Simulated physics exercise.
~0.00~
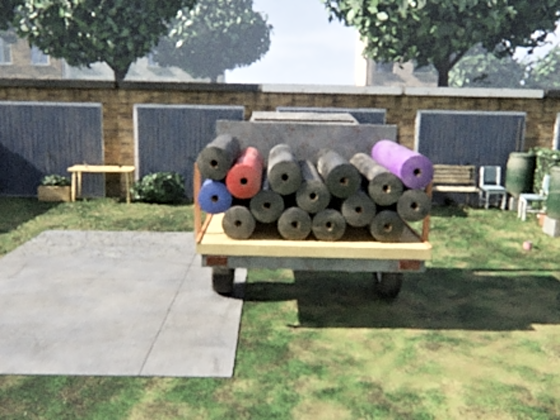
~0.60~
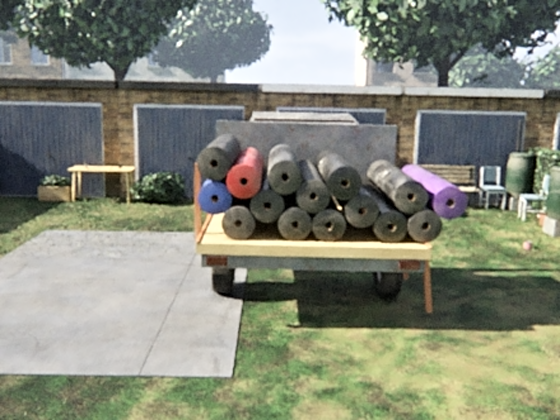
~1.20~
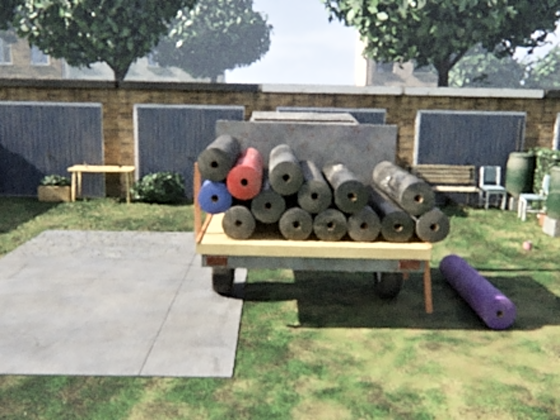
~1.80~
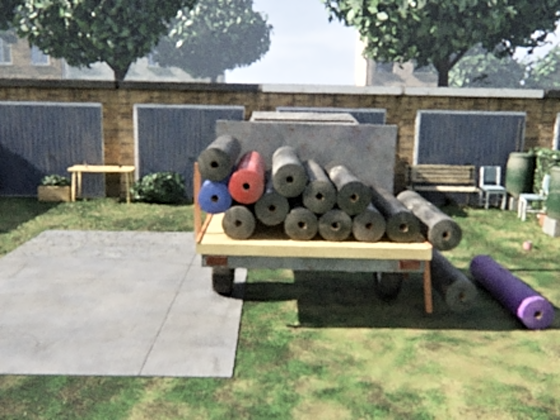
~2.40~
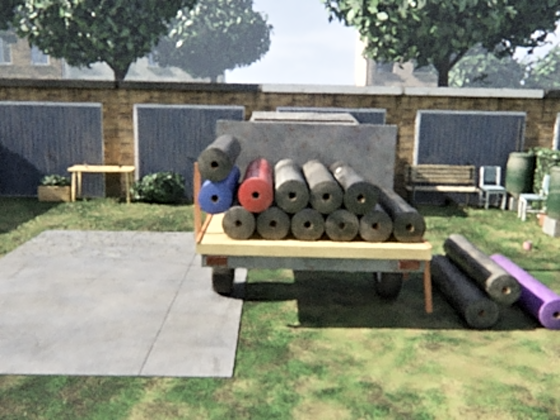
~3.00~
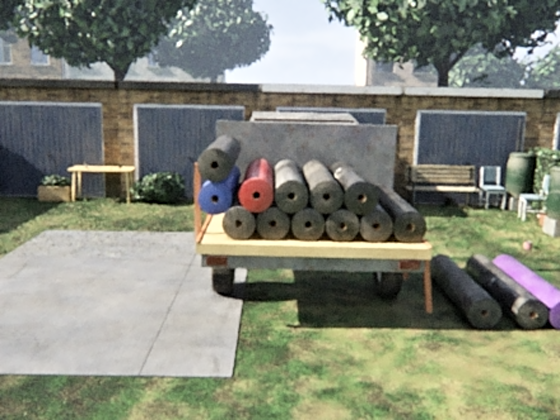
The footage shows a trailer stacked with dark, red, blue and purple rolls as its right side drops open and the purple roll tumbles onto the grass. Two dark rolls follow, coming to rest beside it, while the red and blue ones stay aboard with the rest.
